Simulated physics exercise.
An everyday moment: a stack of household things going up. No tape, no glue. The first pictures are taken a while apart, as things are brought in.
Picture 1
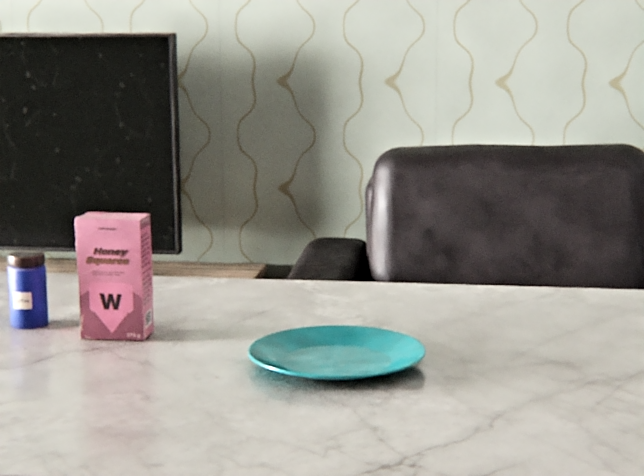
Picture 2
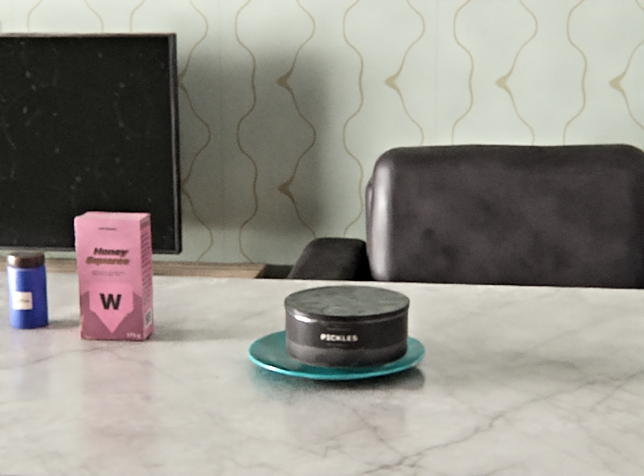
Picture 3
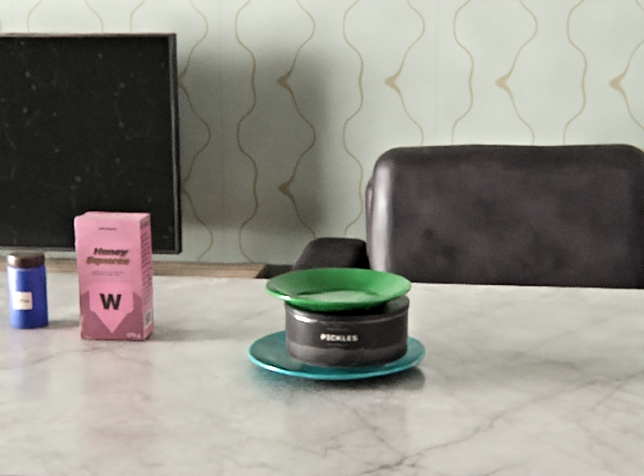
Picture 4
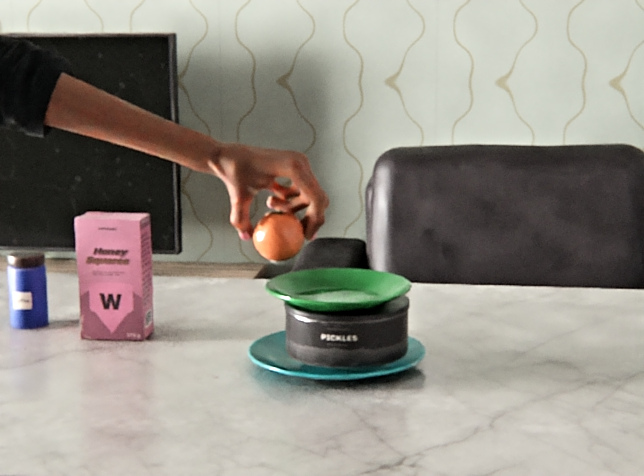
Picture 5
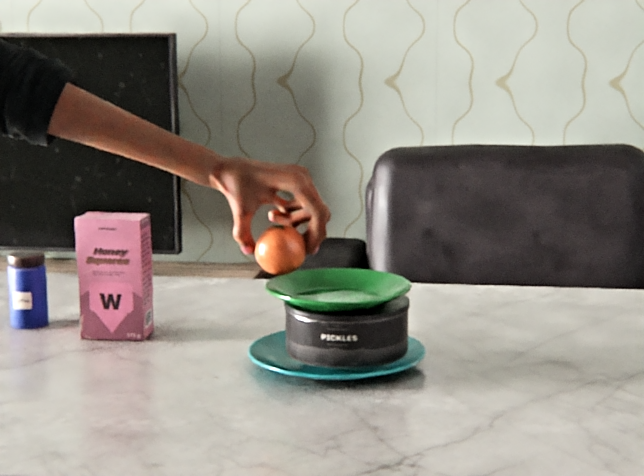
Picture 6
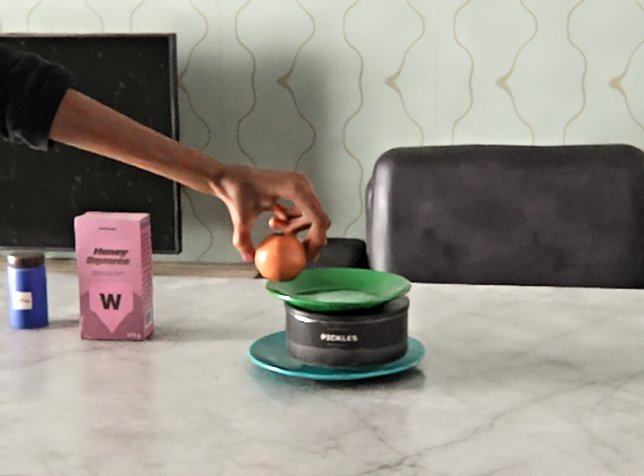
A stack went up on a marble table, a black pickles tub on a teal plate, then a green plate, before a hand lowered an orange tomato onto the green plate's left side, still gripping it.
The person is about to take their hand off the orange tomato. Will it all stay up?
As it turns out, it holds.
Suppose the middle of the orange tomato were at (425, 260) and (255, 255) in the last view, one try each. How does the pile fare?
In the first case it gives way; in the second case it gives way.
Then, 0.60 s after the last picture, nothing has stirred.
Then, 1.60 s after the last picture, orange tomato resting near (281, 258).
At rest, all 6 in place. Seen from the same camera at the end, orange tomato near (281, 258). The pile keeps its balance.
